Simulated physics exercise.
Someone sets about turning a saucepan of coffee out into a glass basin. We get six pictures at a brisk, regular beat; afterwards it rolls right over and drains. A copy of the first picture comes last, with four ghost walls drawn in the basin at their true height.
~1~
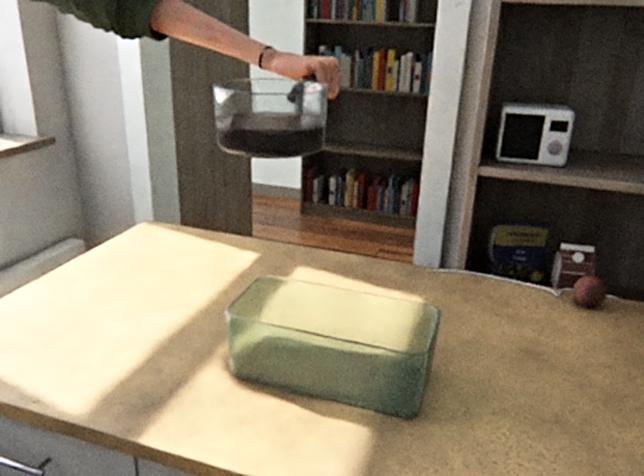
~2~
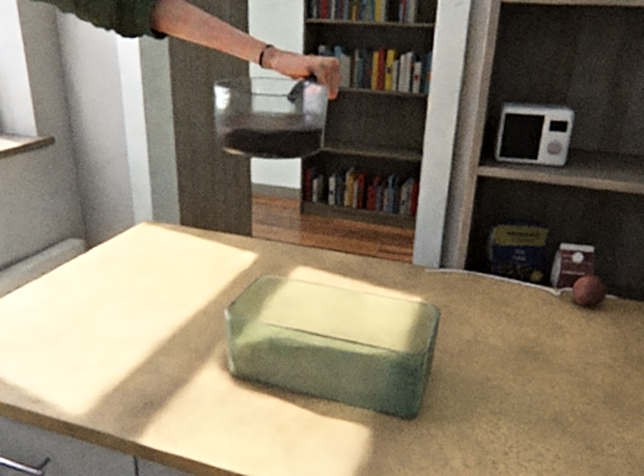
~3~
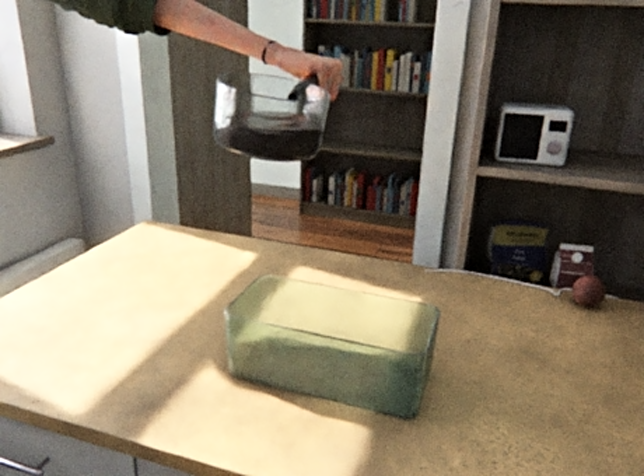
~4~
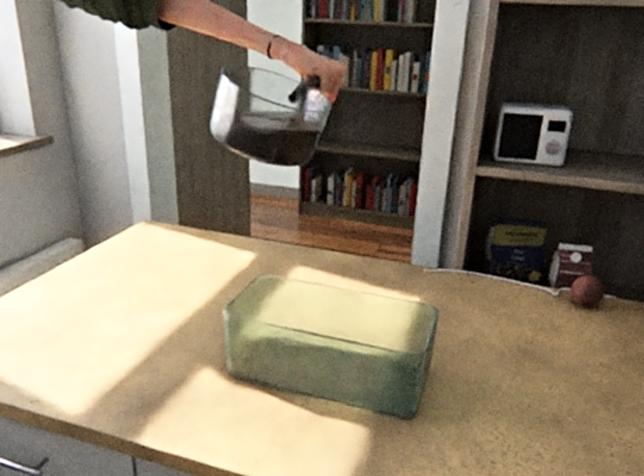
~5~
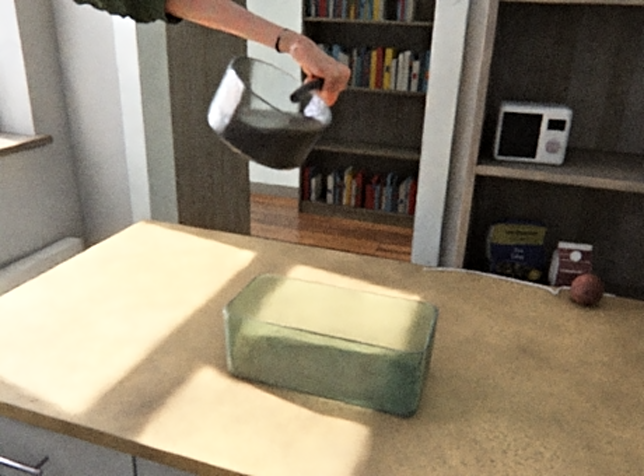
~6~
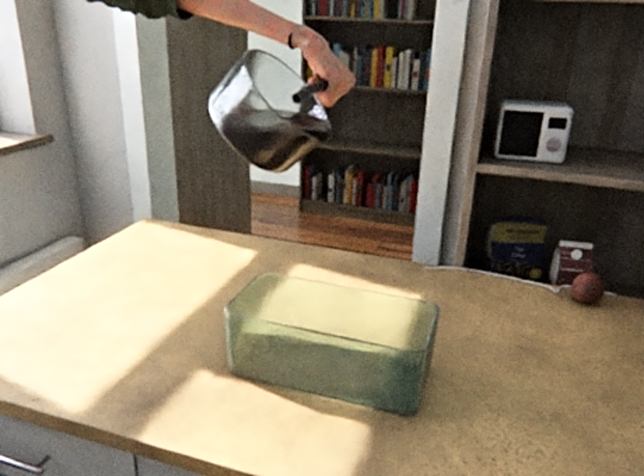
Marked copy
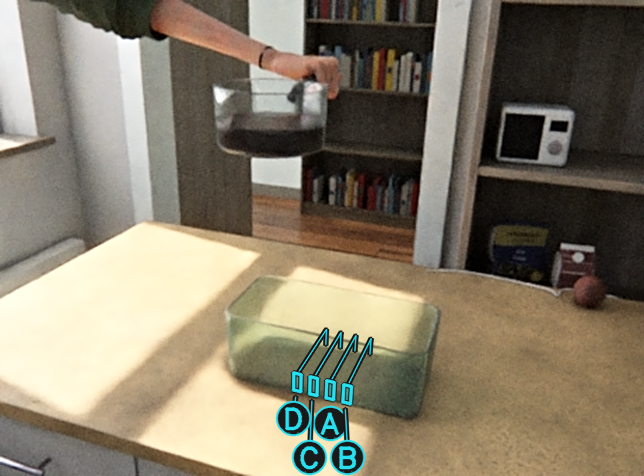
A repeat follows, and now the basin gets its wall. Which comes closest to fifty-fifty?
B is best.
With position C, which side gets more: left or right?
More ends on the right.
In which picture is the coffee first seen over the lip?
In picture 6.
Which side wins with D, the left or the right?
The right one.
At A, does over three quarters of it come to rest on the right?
No.
On the marked copy, A at (328, 404); B at (345, 409); C at (311, 400); D at (295, 396).
If A is chosen, about 27 % ends left of the wall and 69 % right of it; 4 % is lost outside.
If B is chosen, about 51 % ends left of the wall and 46 % right of it; 3 % is lost outside.
If C is chosen, about 12 % ends left of the wall and 84 % right of it; 4 % is lost outside.
If D is chosen, about 10 % ends left of the wall and 87 % right of it; 4 % is lost outside.
